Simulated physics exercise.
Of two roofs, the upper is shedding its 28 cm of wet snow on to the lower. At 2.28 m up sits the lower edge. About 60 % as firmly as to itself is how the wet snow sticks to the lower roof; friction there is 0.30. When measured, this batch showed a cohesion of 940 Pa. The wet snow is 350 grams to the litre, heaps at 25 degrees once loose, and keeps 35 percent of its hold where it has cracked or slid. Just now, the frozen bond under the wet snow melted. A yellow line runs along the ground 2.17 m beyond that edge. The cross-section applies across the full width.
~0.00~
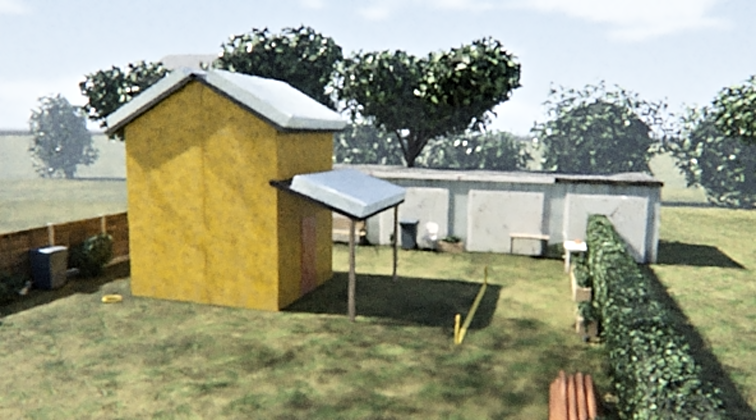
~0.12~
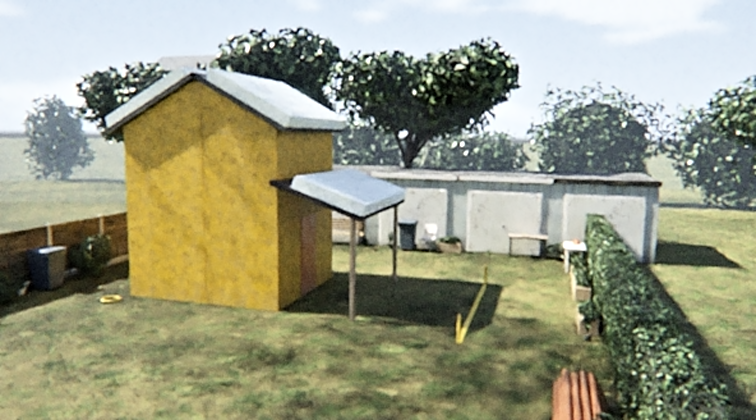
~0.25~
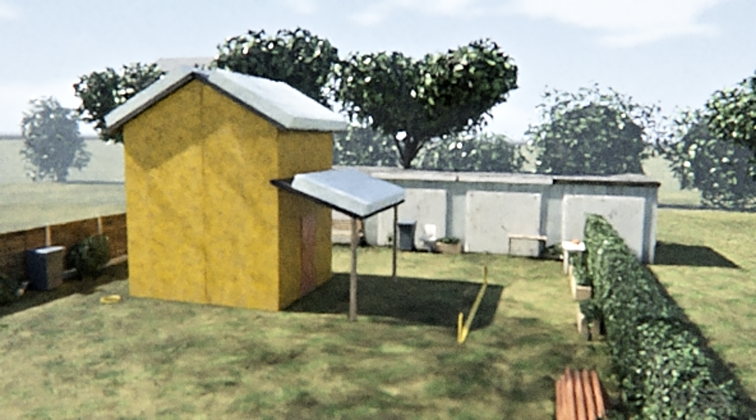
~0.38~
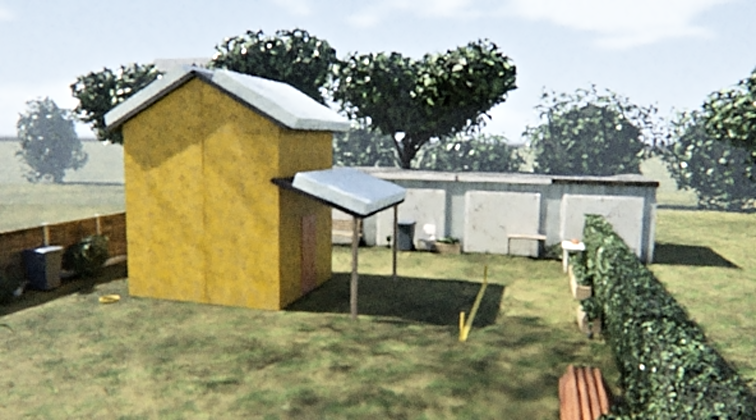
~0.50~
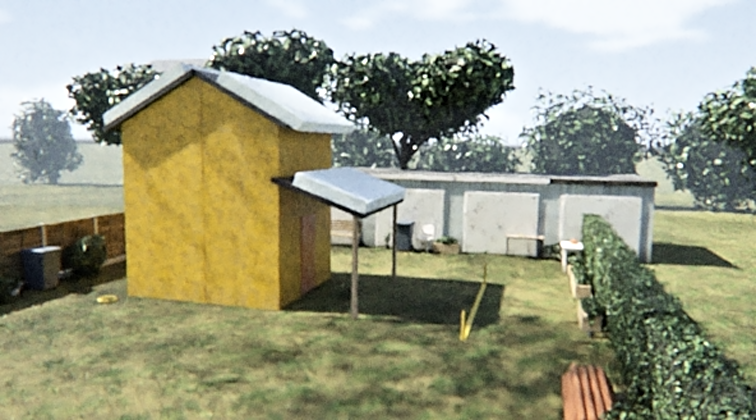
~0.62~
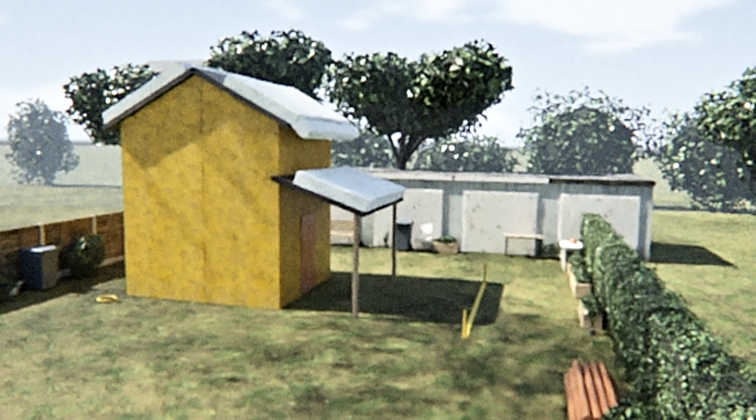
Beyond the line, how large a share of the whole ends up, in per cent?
Roughly 17 per cent.
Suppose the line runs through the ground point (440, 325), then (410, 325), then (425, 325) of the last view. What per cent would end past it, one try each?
30 %, 50 %, 40 %.
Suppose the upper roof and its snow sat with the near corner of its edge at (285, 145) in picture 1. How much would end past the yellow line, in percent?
3 %, roughly.
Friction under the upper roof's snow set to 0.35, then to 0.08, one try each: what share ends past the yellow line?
Respectively 1 percent and 20 percent.
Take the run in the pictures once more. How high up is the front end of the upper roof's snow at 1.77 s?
About 2.0 m.
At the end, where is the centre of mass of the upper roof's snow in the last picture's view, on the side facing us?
The spot is somewhere around (431, 304).
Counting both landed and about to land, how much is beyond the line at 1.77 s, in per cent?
0 %.
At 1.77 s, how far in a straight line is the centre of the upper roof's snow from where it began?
It sits some 3.4 m from where it began.
After 1.15 s, none is below the lower edge and 0 % is past the line.
After 1.77 s, 4 % is below the lower edge and 0 % is past the line.
After 2.38 s, 57 % is below the lower edge and 4 % is past the line.
After 3.00 s, 68 % is below the lower edge and 17 % is past the line.
After 3.50 s, 68 % is below the lower edge and 17 % is past the line.
